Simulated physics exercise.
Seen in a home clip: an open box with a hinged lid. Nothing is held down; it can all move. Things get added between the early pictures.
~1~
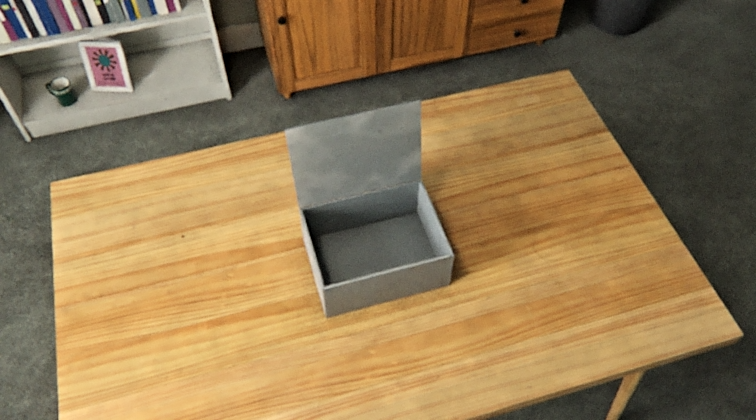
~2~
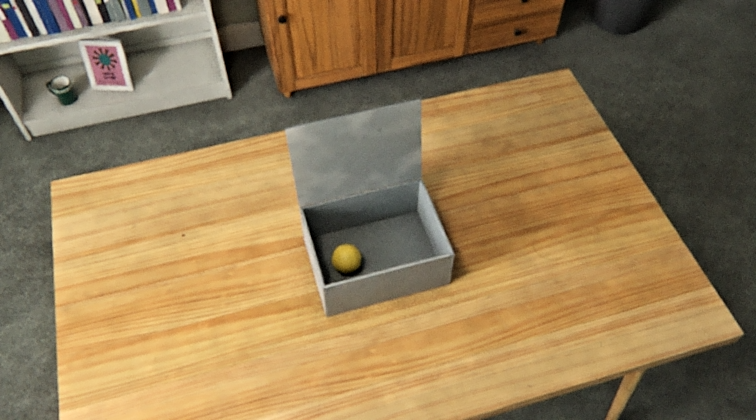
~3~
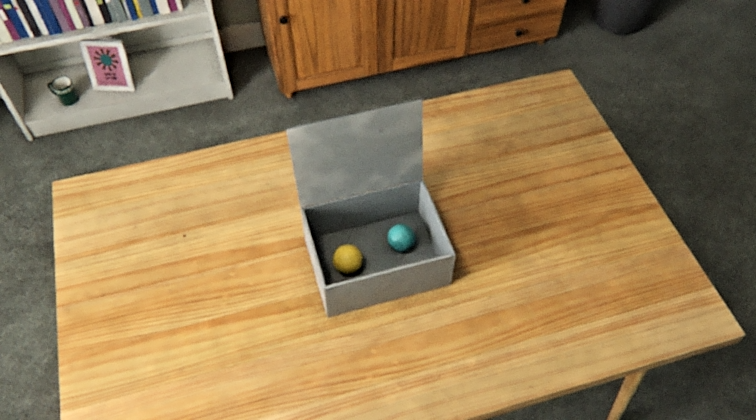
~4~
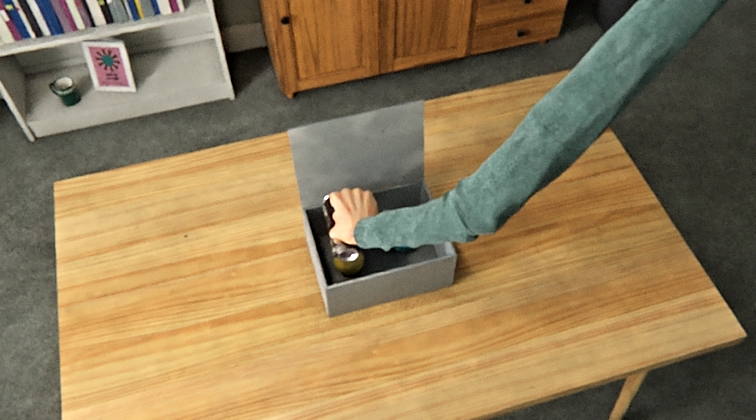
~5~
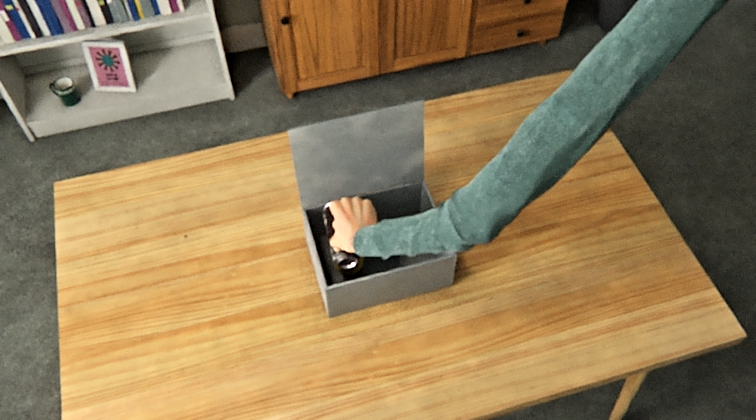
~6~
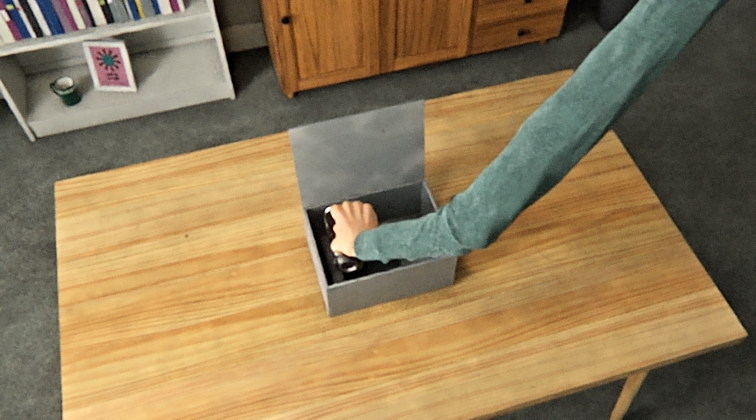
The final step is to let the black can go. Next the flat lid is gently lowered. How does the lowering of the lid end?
The lid comes to rest closed on the rim.
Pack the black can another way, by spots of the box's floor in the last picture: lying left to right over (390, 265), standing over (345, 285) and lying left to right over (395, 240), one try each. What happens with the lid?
So, one: It drops fully; two: It remains raised; three: It drops fully.
Then, 1.10 s on from there, lid starting down; black can shifted about its own width near (334, 266); yellow lemon shifted about its own width.
Then, 1.80 s on from there, lid 35° above the rim; black can shifted about its own width near (336, 266); yellow lemon shifted about its own width.
In the end, lid shut; moved from the start, yellow lemon and black can; turquoise ball unmoved. At the end, from the last picture's camera, black can near (337, 265).
